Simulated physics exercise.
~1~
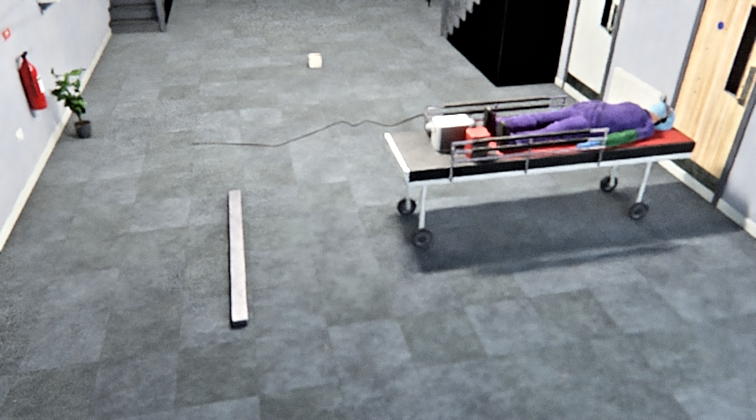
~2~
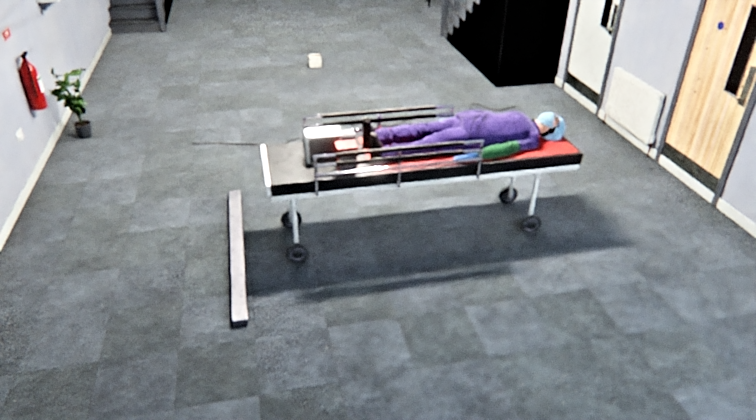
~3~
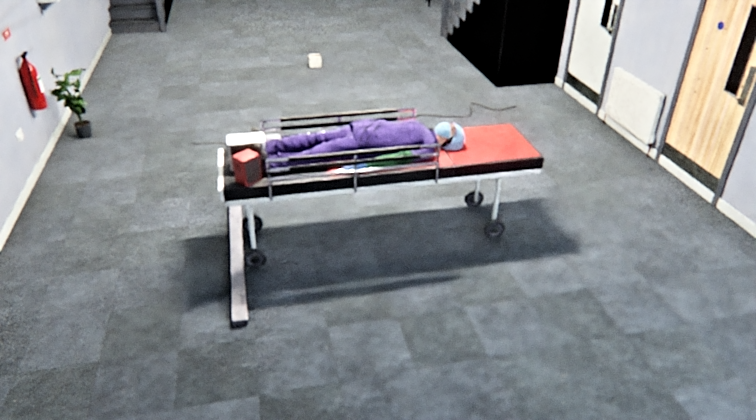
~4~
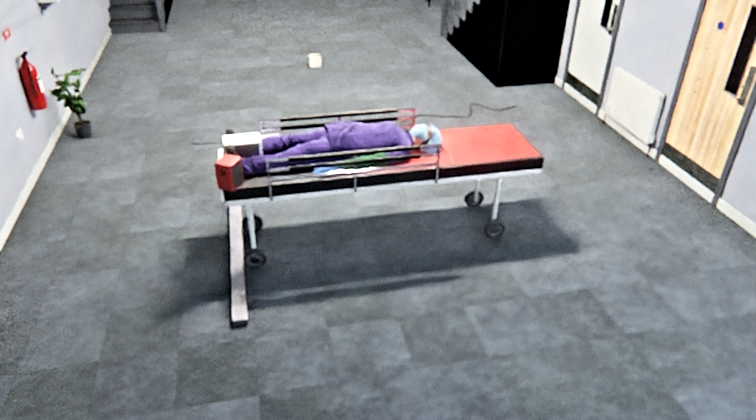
In a grey-floored hallway, a trolley carrying a limp person in purple rolled left and stopped at a low sill. The person, a red pump and a white monitor slid toward its left end, but all stayed aboard, with the trolley still upright.
